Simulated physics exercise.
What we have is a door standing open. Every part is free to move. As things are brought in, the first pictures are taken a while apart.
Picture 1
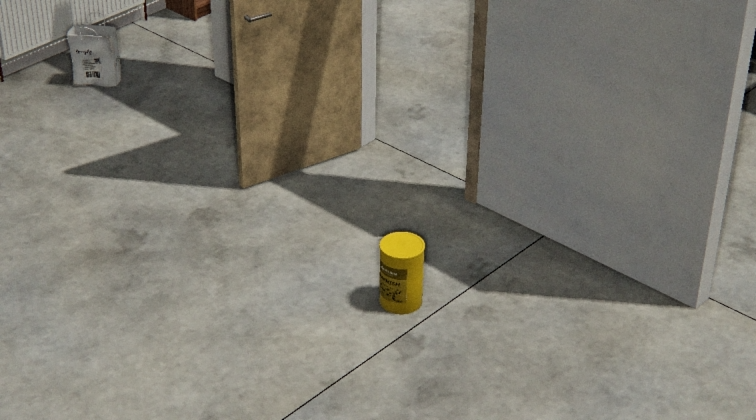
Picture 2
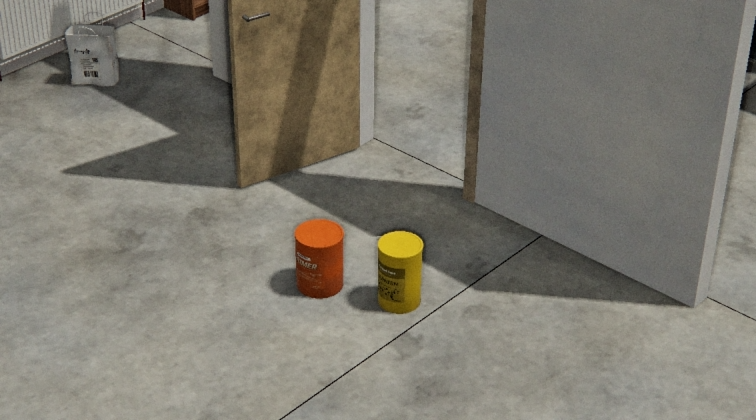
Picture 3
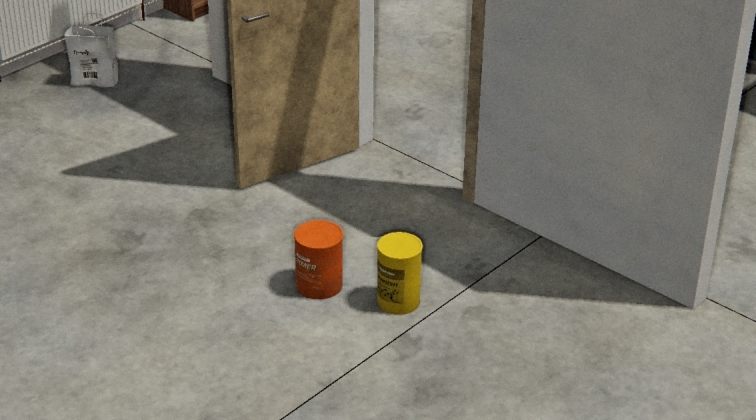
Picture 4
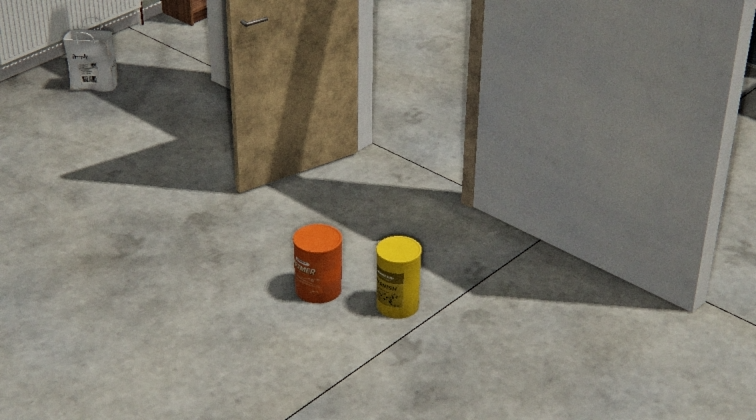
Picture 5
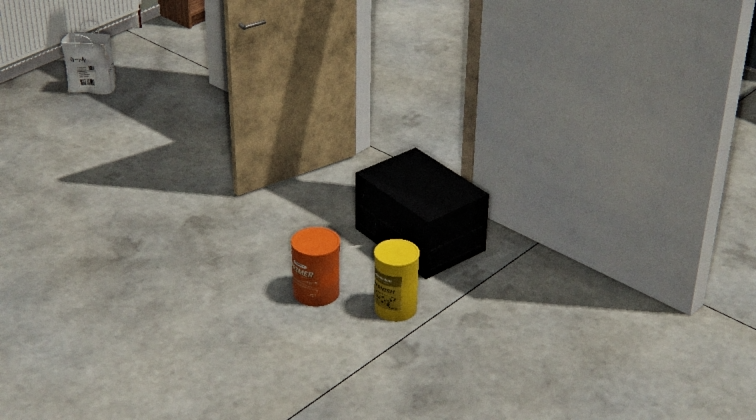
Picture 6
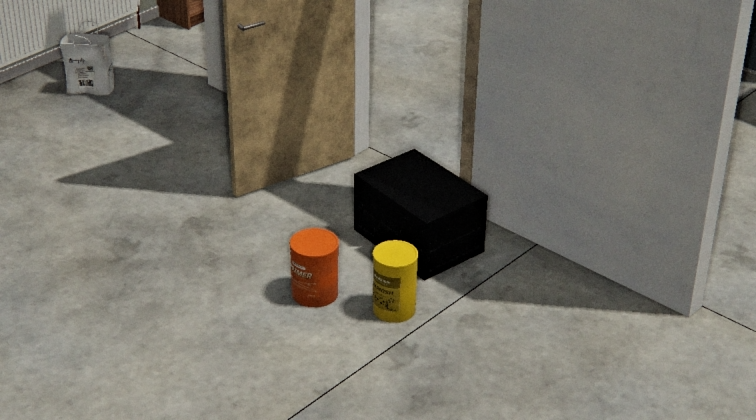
On a concrete floor by a wide-open door, a yellow pail stood alone, then an orange pail appeared to its left and later a black chest appeared behind them, while the door stayed still.
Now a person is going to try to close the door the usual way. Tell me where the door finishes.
It finishes still partly open.
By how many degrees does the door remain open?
Around 50 degrees.
Then, 0.50 s on from there, door 96° open.
Then, 1.00 s on from there, door 79° open.
Then, 1.30 s on from there, door 67° open.
Then, 1.70 s on from there, door 52° open.
In the end, door 48° open; all 3 unmoved. At the end, from the last picture's camera, black chest near (420, 213).
